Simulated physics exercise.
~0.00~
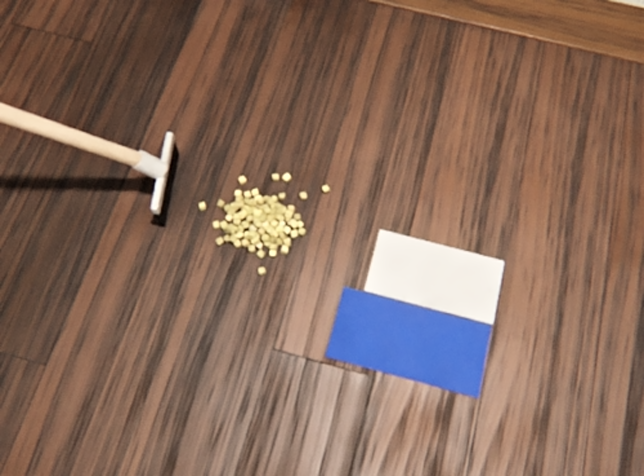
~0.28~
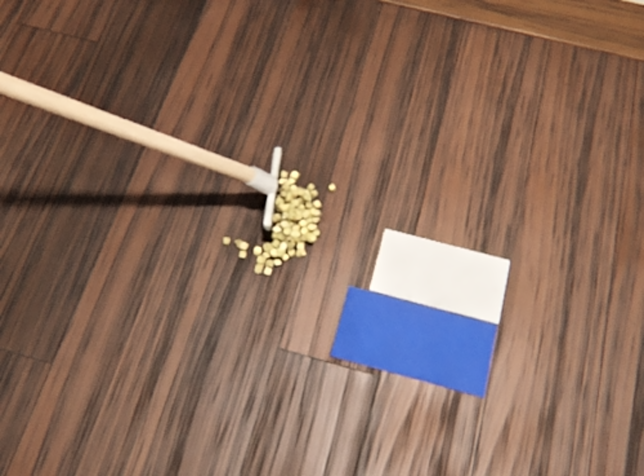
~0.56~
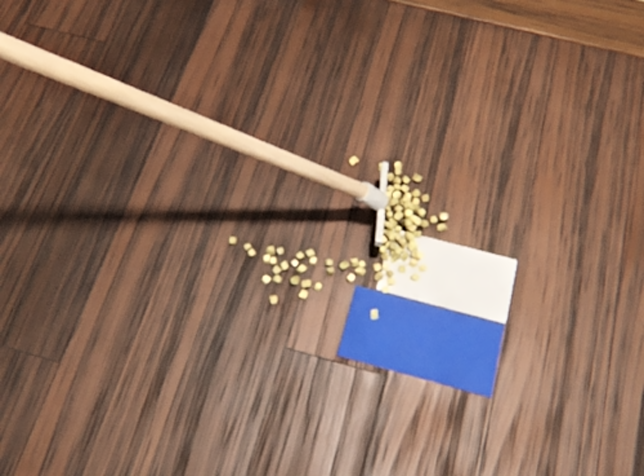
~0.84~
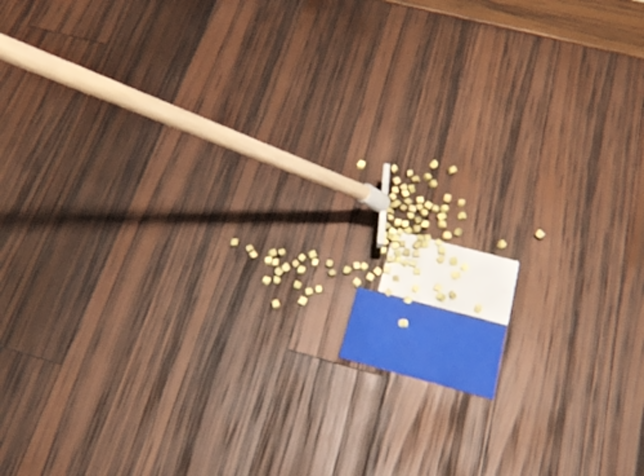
Squeegee pushing a pile of small yellowish cubes right across a wooden floor, then stopping as some scatter onto a white mat.
